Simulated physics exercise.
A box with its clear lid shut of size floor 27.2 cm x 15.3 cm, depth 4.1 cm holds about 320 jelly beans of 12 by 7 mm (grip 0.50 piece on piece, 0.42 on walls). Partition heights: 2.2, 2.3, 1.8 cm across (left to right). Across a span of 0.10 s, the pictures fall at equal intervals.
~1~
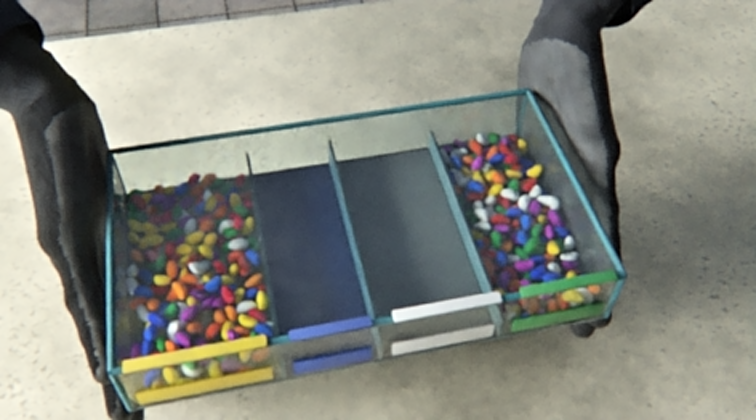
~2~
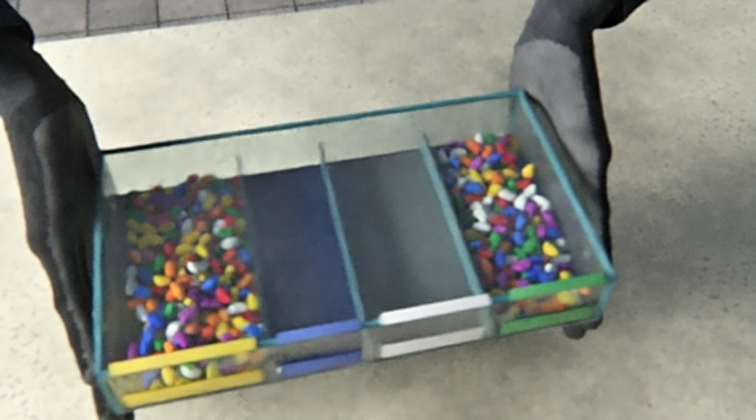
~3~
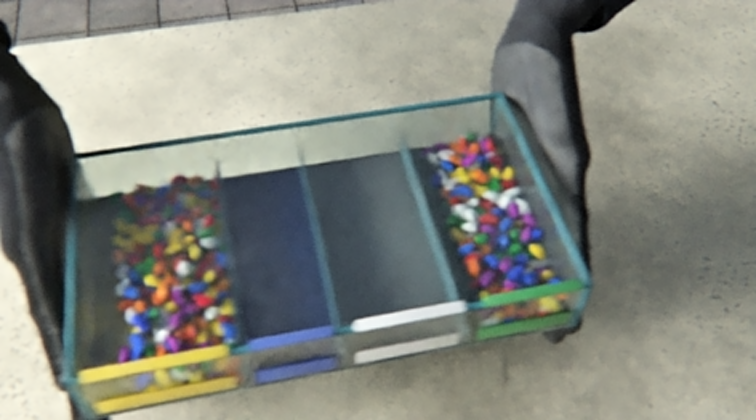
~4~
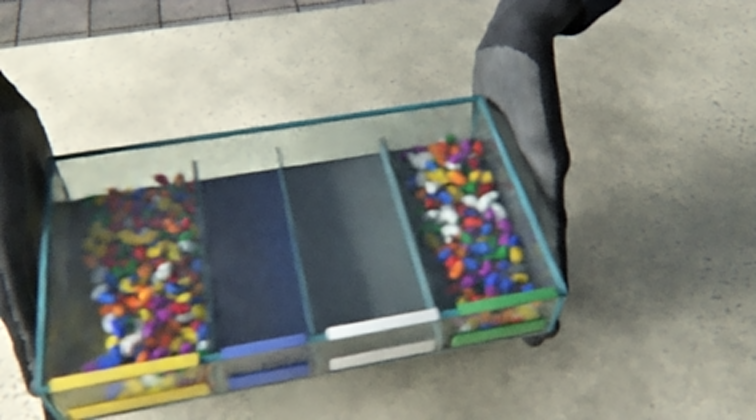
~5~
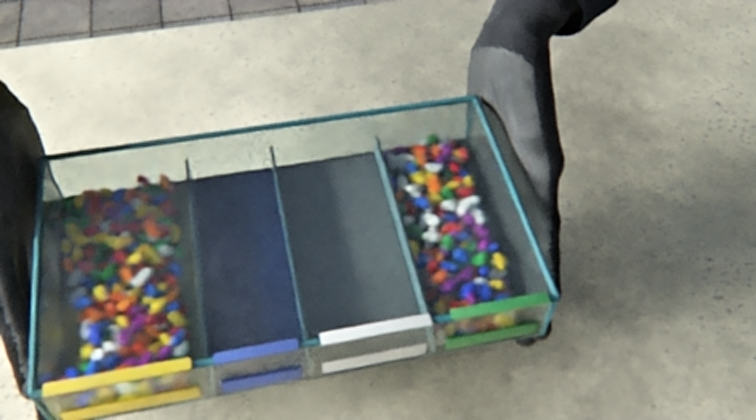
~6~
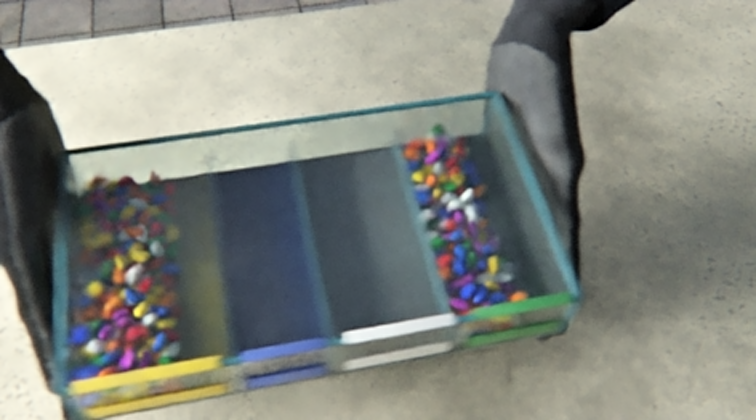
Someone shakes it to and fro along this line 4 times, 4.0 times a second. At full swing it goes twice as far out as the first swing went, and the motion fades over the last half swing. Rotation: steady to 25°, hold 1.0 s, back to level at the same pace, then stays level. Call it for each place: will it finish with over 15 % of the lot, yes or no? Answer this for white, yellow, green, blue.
White - yes, yellow - yes, green - yes, blue - yes.
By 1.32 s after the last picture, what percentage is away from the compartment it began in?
Roughly 50 per cent.
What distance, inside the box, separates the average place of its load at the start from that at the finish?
About 5.0 cm.
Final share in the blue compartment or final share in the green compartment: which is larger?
More ends in the green compartment.
Then, 0.51 s after the last picture, tilt 25 degrees; white 25 %, yellow 30 %, green 25 %, blue 20 %; middle of all pieces near (299, 297).
Then, 0.93 s after the last picture, tilt 25 degrees; white 20 %, yellow 20 %, green 35 %, blue 20 %; middle of all pieces near (382, 300).
Then, 1.32 s after the last picture, tilt 19 degrees; white 25 %, yellow 20 %, green 35 %, blue 20 %; middle of all pieces near (384, 314).
Then, 1.69 s after the last picture, tilt 0 degrees; white 25 %, yellow 20 %, green 35 %, blue 20 %; middle of all pieces near (388, 309).
In the end, white 25 %, yellow 20 %, green 35 %, blue 20 %.
